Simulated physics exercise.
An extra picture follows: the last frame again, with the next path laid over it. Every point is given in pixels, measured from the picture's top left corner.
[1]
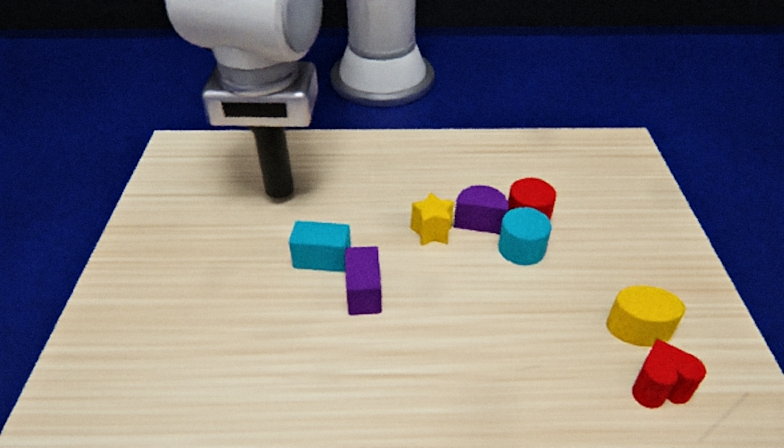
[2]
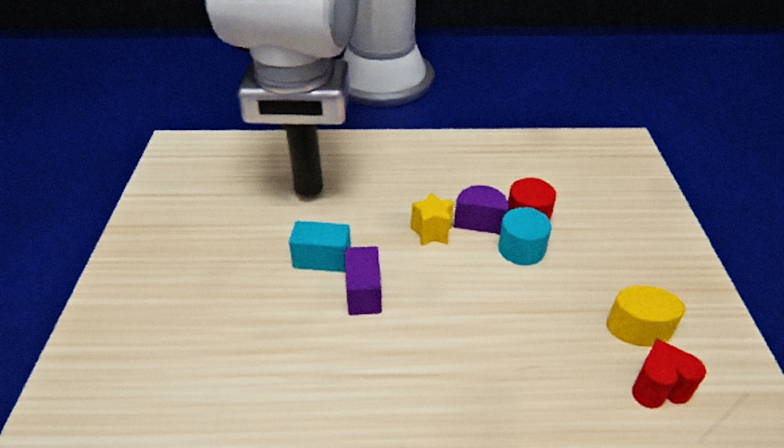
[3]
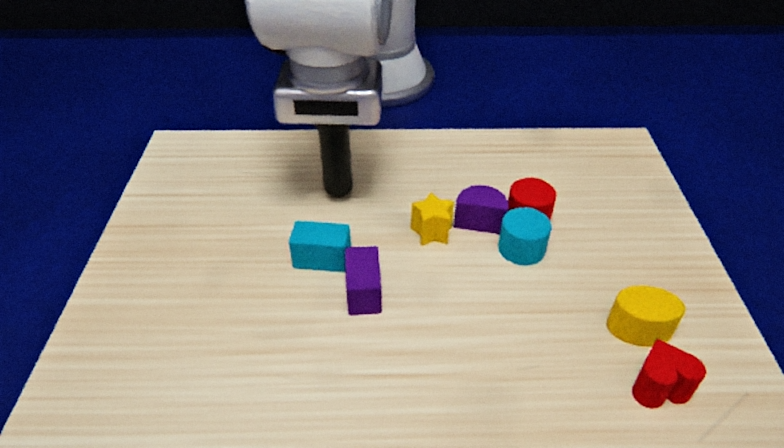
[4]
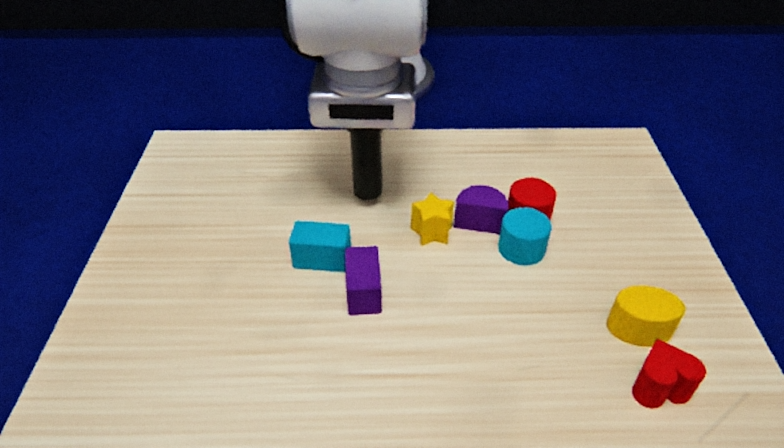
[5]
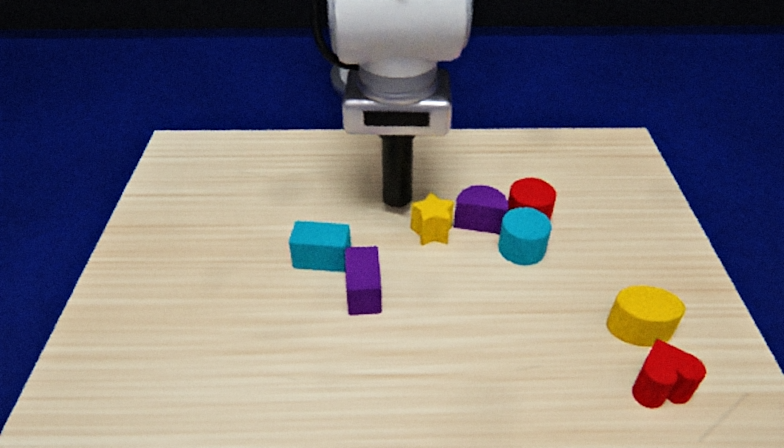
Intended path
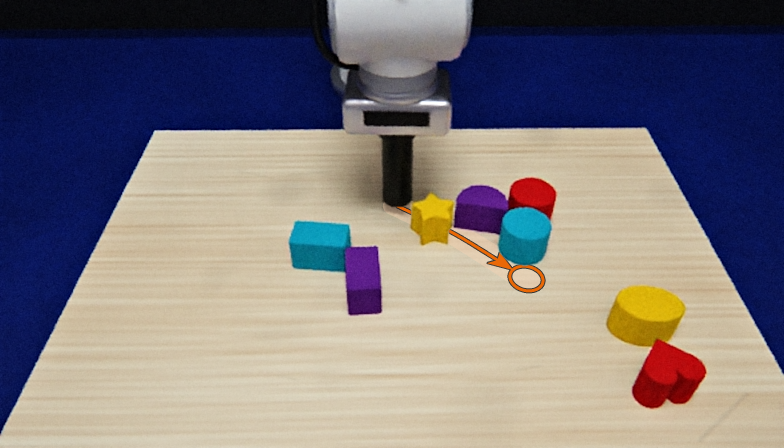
Robot arm sliding its black post rightward across a pale wooden table, nearing a yellow star block while the coloured blocks stay still.
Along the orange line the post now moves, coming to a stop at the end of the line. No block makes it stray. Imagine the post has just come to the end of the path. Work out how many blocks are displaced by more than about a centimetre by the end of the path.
Three or more move.
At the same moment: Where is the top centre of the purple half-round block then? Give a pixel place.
At the end it should sit near (506, 200).
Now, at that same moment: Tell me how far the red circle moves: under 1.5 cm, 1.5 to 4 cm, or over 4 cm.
Result: 1.5-4 cm.
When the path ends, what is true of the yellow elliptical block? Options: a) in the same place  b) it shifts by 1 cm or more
a
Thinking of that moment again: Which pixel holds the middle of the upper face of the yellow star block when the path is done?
It comes to (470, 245).
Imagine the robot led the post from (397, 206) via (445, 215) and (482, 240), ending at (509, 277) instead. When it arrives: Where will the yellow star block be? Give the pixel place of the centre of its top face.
By then it is at (449, 216).
Path on the board, from (397, 206) by way of (461, 237) to (526, 278).
What follows on the original path. One third of the way, post (440, 218); yellow star block (452, 220), turned 25° clockwise.
Two thirds of the way, post (484, 243); yellow star block (468, 242), turned 80° clockwise; purple half-round block (506, 200), turned 55° anticlockwise; turquoise circle (532, 224); red circle (546, 185).
At the end, post (528, 270); yellow star block (470, 245), turned 95° clockwise; purple half-round block (506, 200), turned 55° anticlockwise; turquoise circle (545, 225); red circle (547, 185); yellow elliptical block in place.
